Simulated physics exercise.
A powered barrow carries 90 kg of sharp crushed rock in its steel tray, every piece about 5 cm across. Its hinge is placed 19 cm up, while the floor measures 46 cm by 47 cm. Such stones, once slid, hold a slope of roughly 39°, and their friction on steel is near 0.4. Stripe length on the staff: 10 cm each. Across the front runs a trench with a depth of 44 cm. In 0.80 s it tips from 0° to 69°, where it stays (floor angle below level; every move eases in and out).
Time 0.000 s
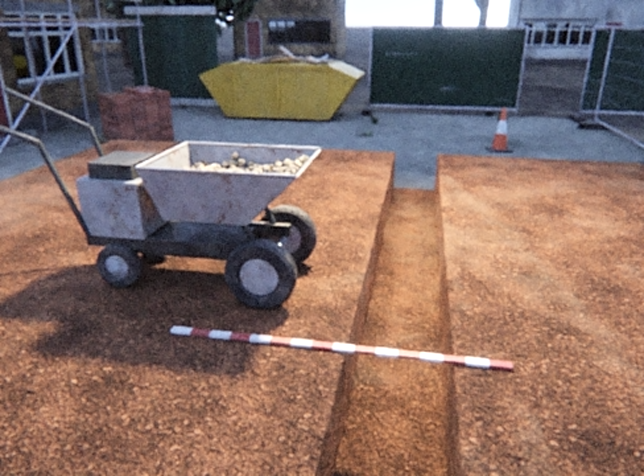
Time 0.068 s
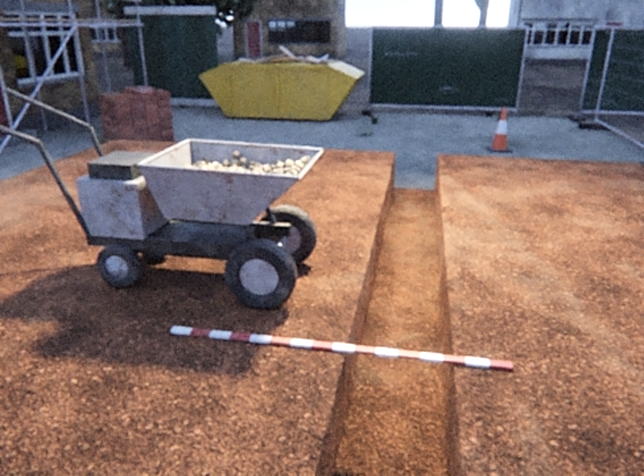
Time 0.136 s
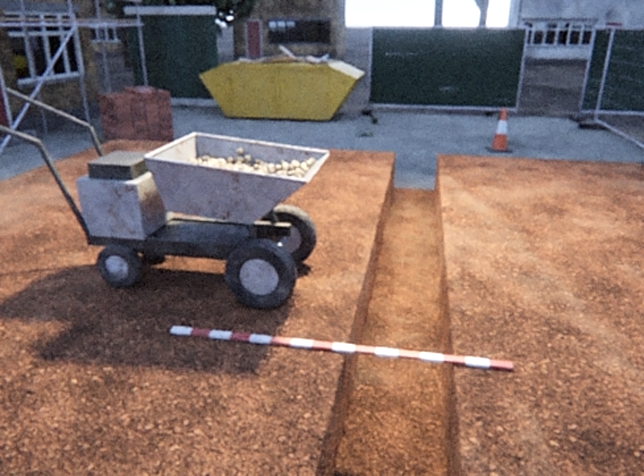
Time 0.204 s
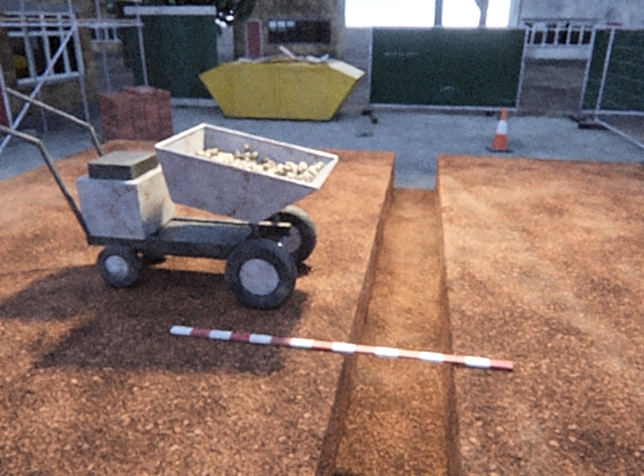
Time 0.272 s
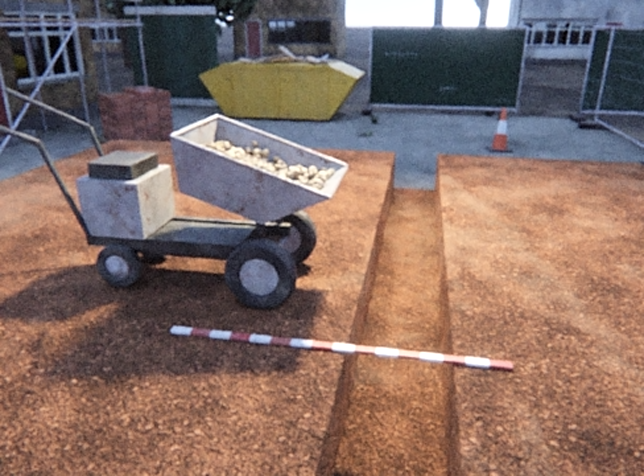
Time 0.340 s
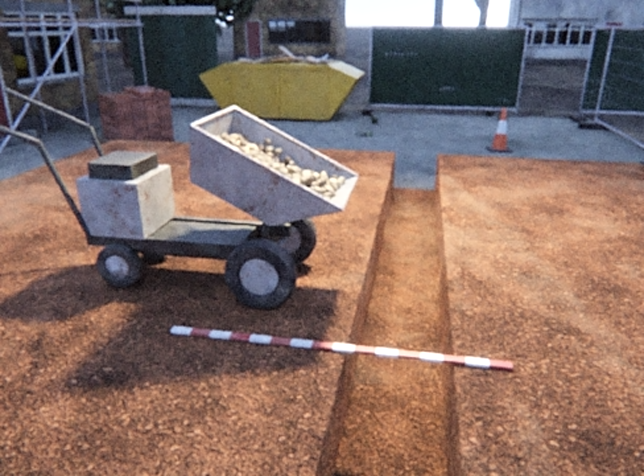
A grey metal tray full of pale stones on a wheeled barrow tilted slowly, then faster, its back end rising and its front lip dipping toward the trench on the right.
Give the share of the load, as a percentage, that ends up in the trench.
100 %.
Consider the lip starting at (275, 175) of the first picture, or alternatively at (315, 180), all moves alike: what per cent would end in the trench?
It'd be around 100 per cent and after that around 95 per cent.
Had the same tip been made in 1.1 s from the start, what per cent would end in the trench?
That would give about 100 percent.
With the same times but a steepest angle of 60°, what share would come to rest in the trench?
Then close to 65 per cent.
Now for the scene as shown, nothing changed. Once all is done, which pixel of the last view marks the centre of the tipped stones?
I'd point somewhere around (414, 352).
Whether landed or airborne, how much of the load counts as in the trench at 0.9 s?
Approx. 20 % of the load.
After 0.6 s the floor is at 58°; 100 % in the tray; the foremost stones are at (367, 236).
After 0.9 s the floor is at 69°; 79 % in the tray, 21 % in the trench; the foremost stones are at (421, 305).
After 1.2 s the floor is at 69°; 24 % in the tray, 75 % in the trench; the foremost stones are at (458, 321).
After 3.2 s the floor is at 69°; 0 % in the tray, 100 % in the trench; the foremost stones are at (466, 341).
